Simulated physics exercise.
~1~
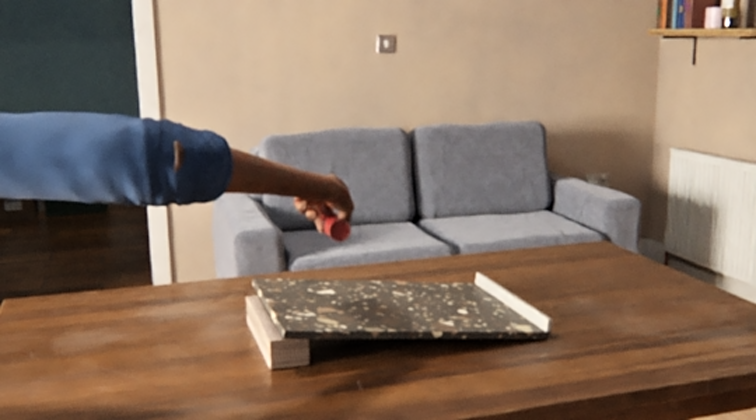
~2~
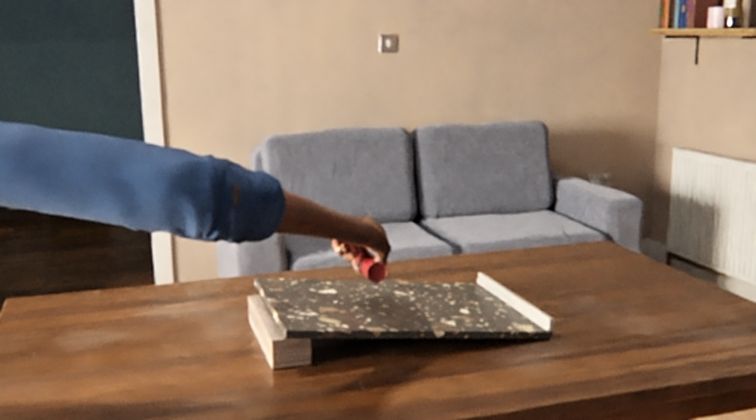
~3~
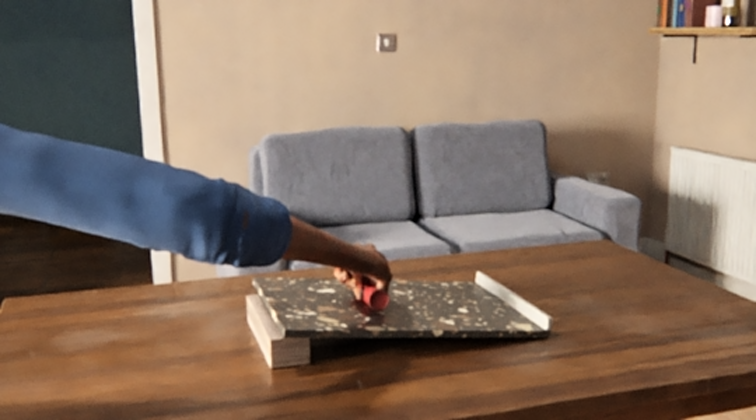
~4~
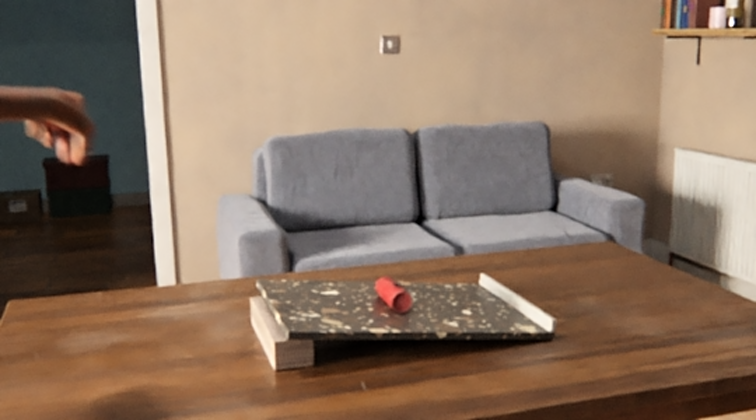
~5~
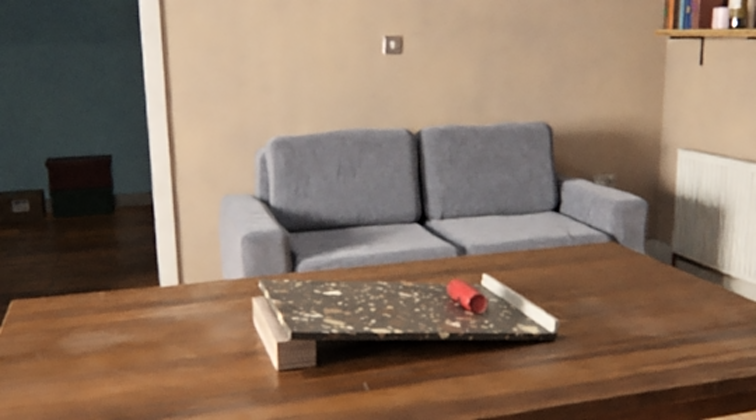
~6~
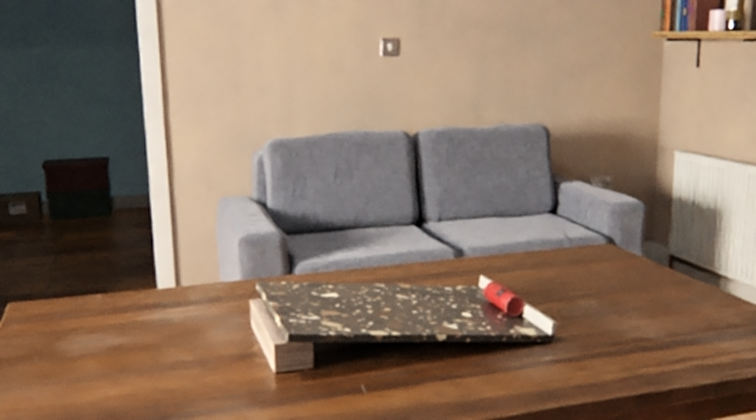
A red shaker was lowered on its side by a hand onto a speckled board propped up at its left end on a wooden table, and once released it rolled down to the right, ending against the raised strip at the low end.
